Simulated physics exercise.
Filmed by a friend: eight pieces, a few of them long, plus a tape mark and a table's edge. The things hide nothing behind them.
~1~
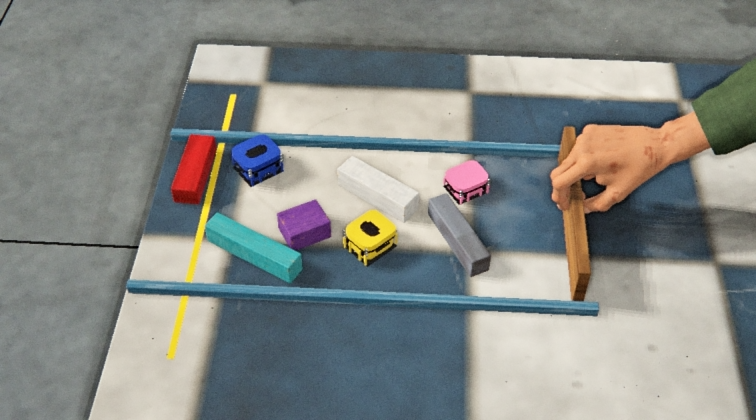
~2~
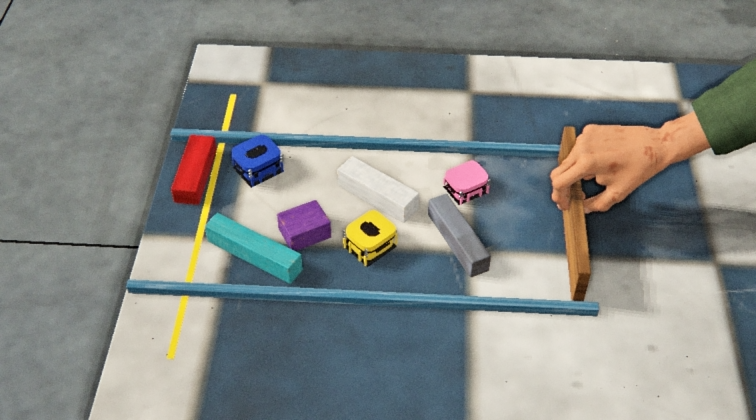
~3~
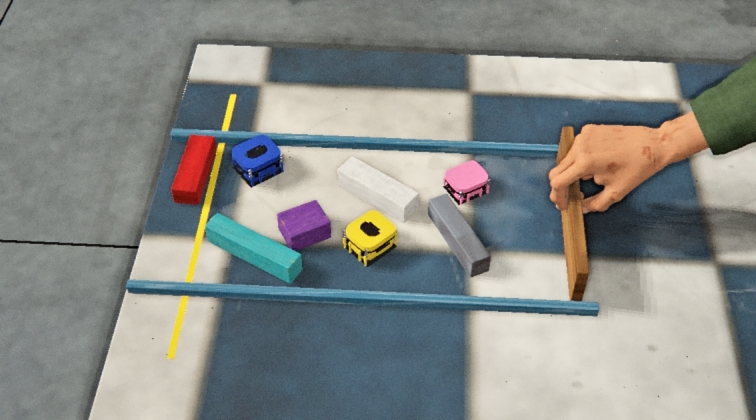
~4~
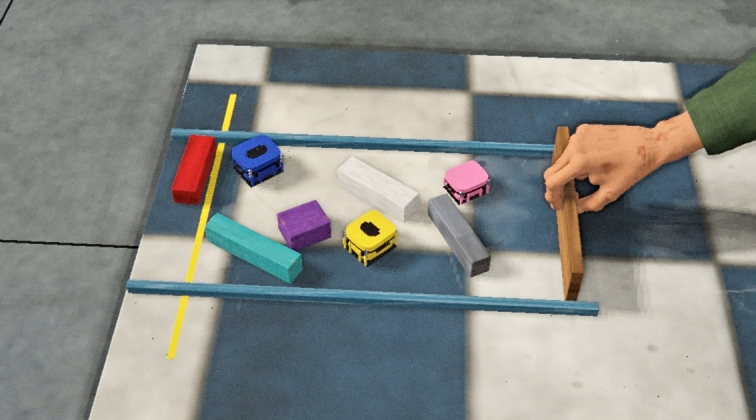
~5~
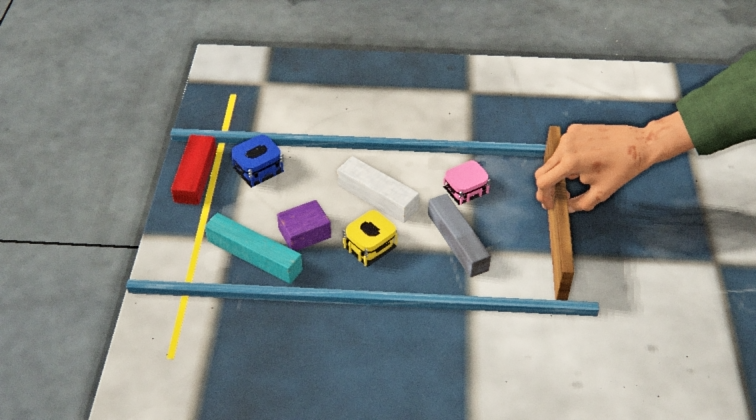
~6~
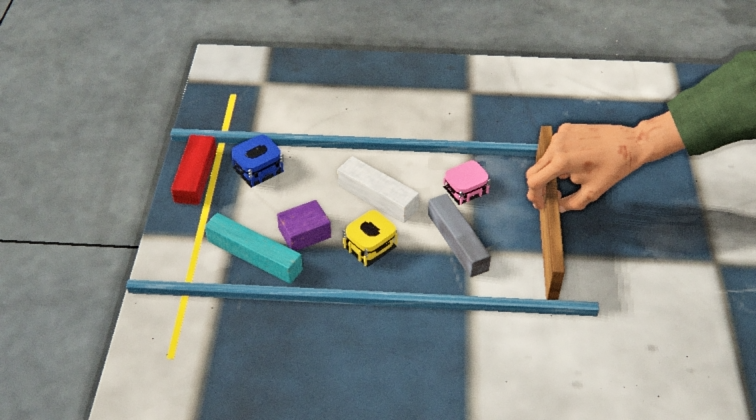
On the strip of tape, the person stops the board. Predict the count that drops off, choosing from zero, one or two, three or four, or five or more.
Three, or four.
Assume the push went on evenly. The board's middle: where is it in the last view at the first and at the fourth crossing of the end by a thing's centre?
At (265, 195) for the first, at (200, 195) for the fourth.
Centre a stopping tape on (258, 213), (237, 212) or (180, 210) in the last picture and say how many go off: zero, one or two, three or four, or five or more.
Result per tape, as listed: Either one or two; one to two; five or over.
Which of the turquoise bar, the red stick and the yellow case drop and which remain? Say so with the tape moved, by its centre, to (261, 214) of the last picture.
Starting with the turquoise bar, it keeps its place, then the red stick ends up falling, then the yellow case keeps its place.
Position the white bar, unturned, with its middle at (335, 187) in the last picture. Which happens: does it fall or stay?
In the end it hangs on.
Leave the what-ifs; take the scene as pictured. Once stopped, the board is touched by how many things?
3.
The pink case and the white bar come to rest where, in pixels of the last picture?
About (197, 164), and about (163, 169).
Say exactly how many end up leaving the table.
Count of fallen: 3.
A little later, none off yet; red stick at rest near (195, 169); blue case at rest near (257, 161); turquoise bar at rest near (253, 248).
When it is over, the number that fall off is three or four; down, purple block, blue case and red stick.
